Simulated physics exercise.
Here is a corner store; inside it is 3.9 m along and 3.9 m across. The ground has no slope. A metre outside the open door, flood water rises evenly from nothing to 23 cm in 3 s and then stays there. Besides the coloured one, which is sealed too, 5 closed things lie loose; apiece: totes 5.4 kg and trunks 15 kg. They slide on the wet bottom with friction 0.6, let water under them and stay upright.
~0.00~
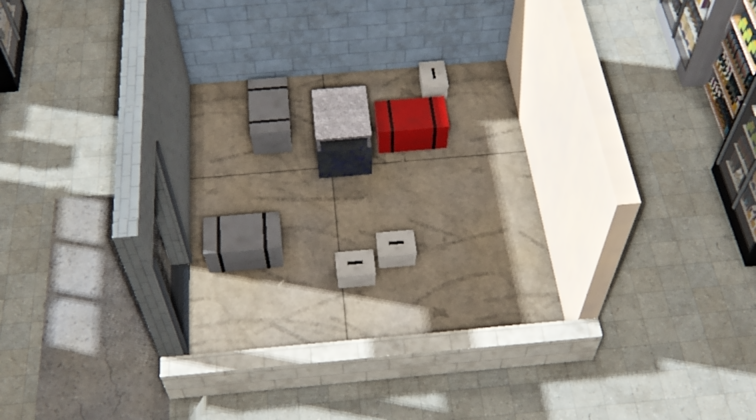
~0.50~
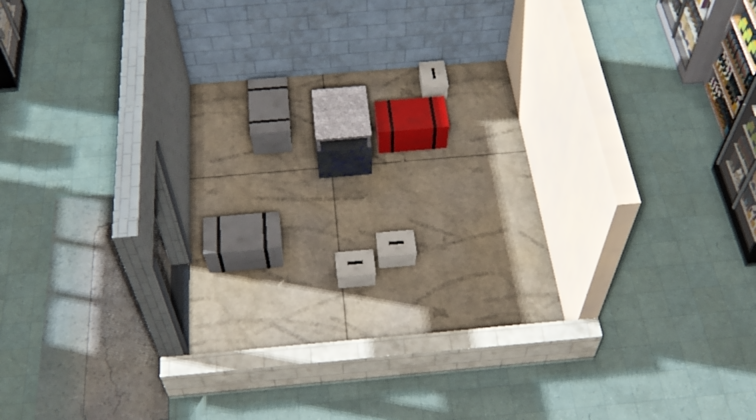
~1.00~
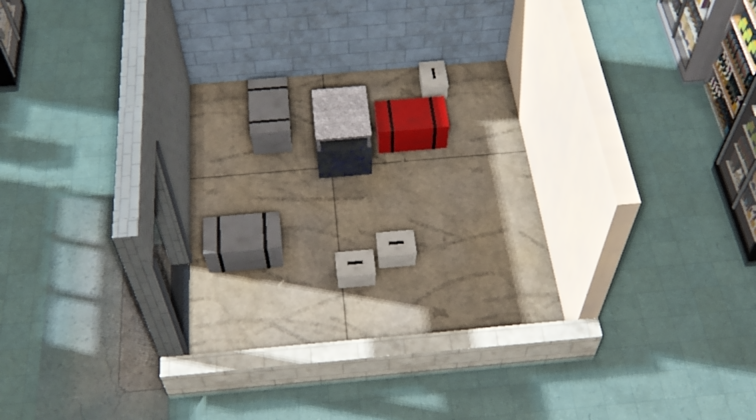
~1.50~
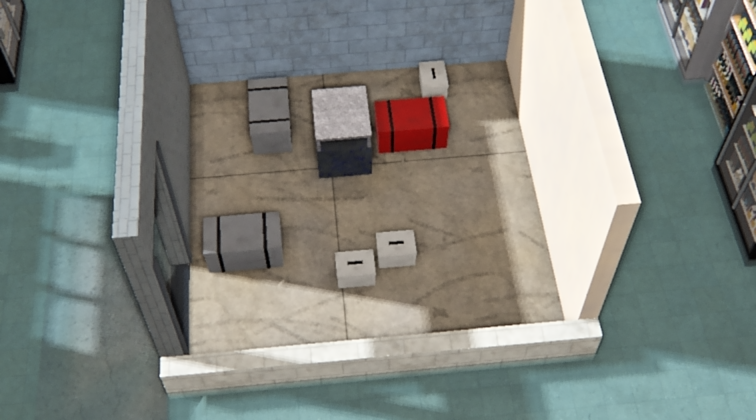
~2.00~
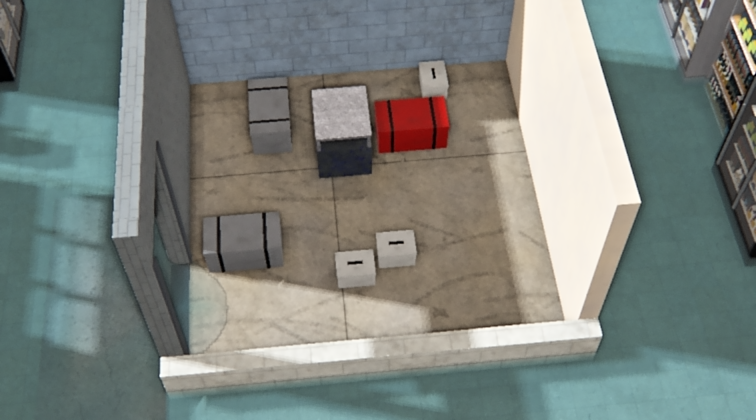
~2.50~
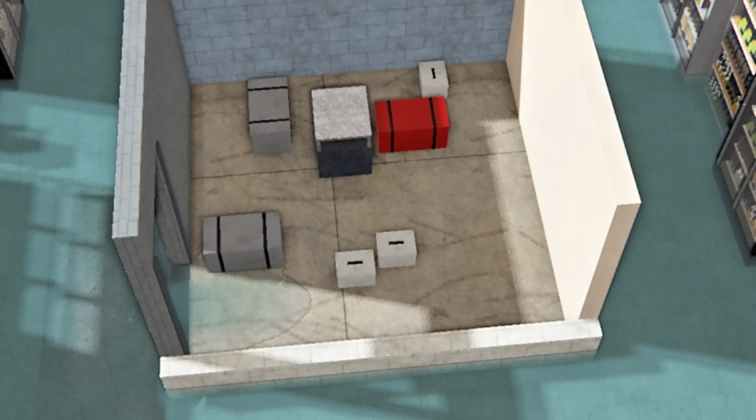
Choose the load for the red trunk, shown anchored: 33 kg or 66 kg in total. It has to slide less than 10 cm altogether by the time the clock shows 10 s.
Verdict: Only the higher weight holds it.
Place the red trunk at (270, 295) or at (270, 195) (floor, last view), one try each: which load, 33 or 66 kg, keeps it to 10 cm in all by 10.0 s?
In turn: Only the larger holds; either load holds.
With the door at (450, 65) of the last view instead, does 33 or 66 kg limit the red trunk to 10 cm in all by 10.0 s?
In that case only the larger load is enough.
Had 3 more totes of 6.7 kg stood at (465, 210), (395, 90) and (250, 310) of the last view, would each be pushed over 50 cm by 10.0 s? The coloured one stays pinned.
In turn: Over, more, more.
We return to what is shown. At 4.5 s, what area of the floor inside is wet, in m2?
Roughly 7.5 m2.
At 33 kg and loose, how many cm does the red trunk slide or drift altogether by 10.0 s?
About 40 cm.
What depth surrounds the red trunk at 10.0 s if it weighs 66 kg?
About 11 cm.
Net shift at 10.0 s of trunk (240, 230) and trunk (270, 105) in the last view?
In that order: 50 cm, 60 cm.
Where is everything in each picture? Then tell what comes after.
The red trunk at (412, 114) rests on the ground; water covers 0.0 m2; 0 of 6 have shifted, in the first frame.
The red trunk at (412, 114) rests on the ground; 0.0 m2 under water; 0 of 6 have shifted, in the second frame.
The red trunk at (412, 114) rests on the ground; water covers 0.0 m2; 0 of 6 have shifted, in the third frame.
The red trunk at (412, 114) rests on the ground; water covers 0.0 m2; 0 of 6 have shifted, in the fourth frame.
The red trunk at (412, 114) rests on the ground; water covers 0.3 m2; 0 of 6 have shifted, in the fifth frame.
The red trunk at (412, 114) rests on the ground; 1.0 m2 under water; 0 of 6 have shifted, in the sixth frame.
After 3.5 s the red trunk would be 0 cm from its start with 33 kg and 0 cm from its start with 66 kg; 0 cm of water round it then.
After 4.5 s the red trunk would be 0 cm from its start with 33 kg and 0 cm from its start with 66 kg; 1 cm of water round it then.
After 7.0 s the red trunk would be 0 cm from its start with 33 kg and 0 cm from its start with 66 kg; 4 cm of water round it then.
After 10.0 s the red trunk would be 41 cm from its start with 33 kg and 0 cm from its start with 66 kg; 11 cm of water round it then.
